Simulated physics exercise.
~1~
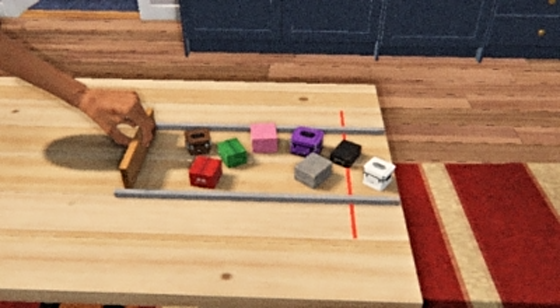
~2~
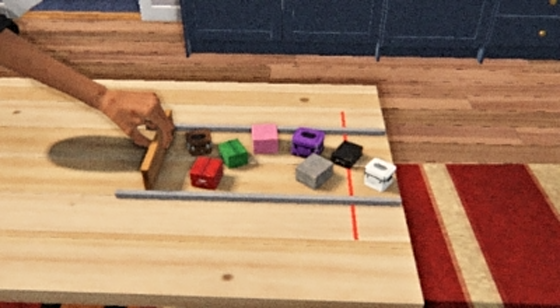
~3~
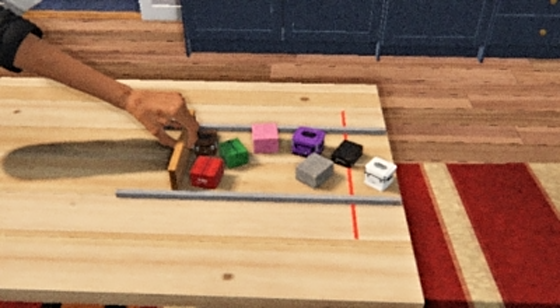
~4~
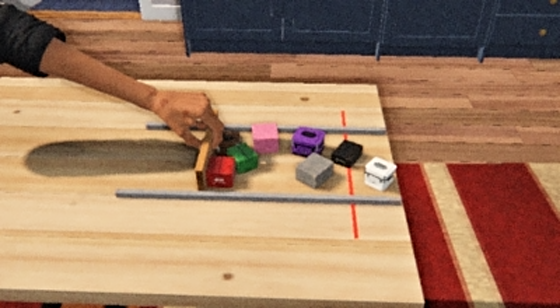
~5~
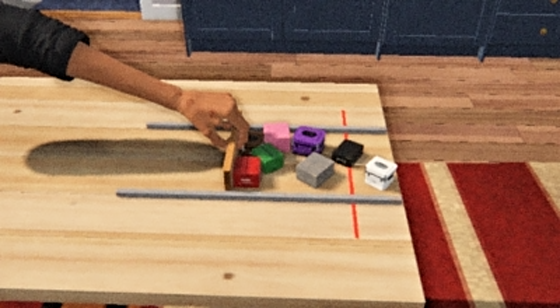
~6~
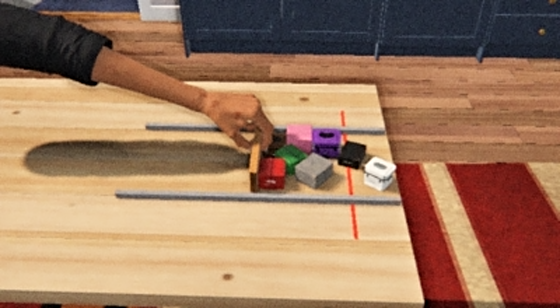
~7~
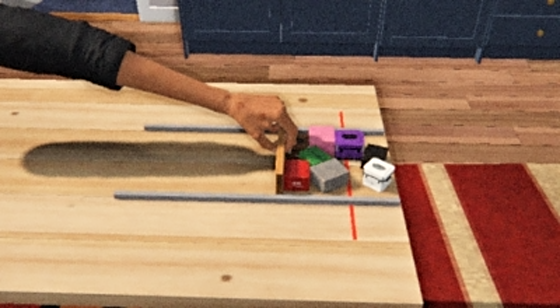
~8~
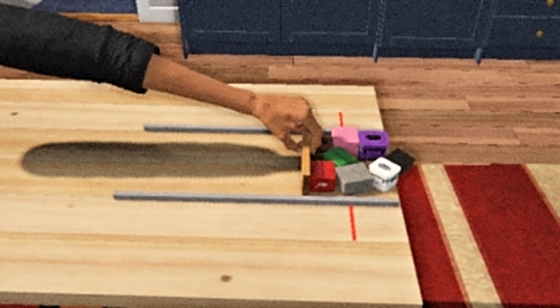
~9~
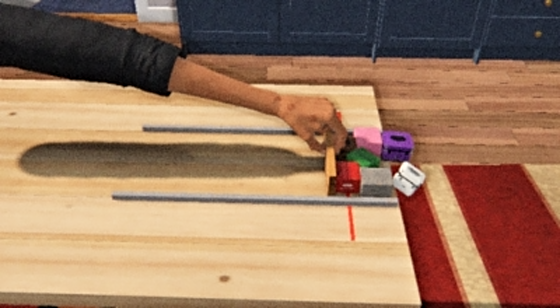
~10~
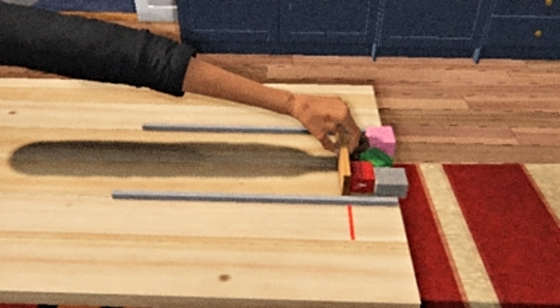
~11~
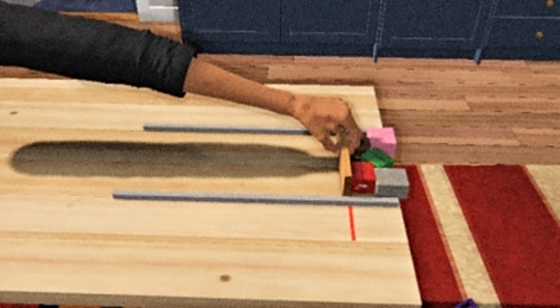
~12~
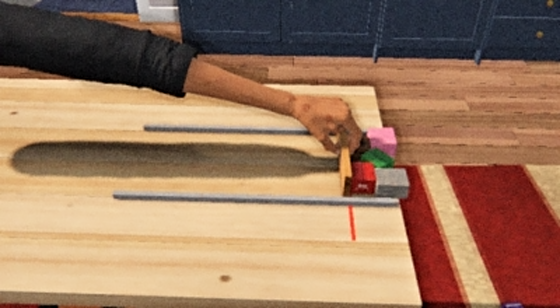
At first, eight small boxes and blocks lie scattered between two grey rails on a wooden table, while a hand holds an upright board to their left. The hand slides the board right, gathering the brown, red and green pieces, then pressing them into the pink, purple and grey ones. The growing cluster shoves the black box and the white case toward the table's end. The black box drops out of sight first, and the white and purple cases follow. The board stops just short of the edge, with the remaining five bunched against it, the pink and grey blocks at the brink.
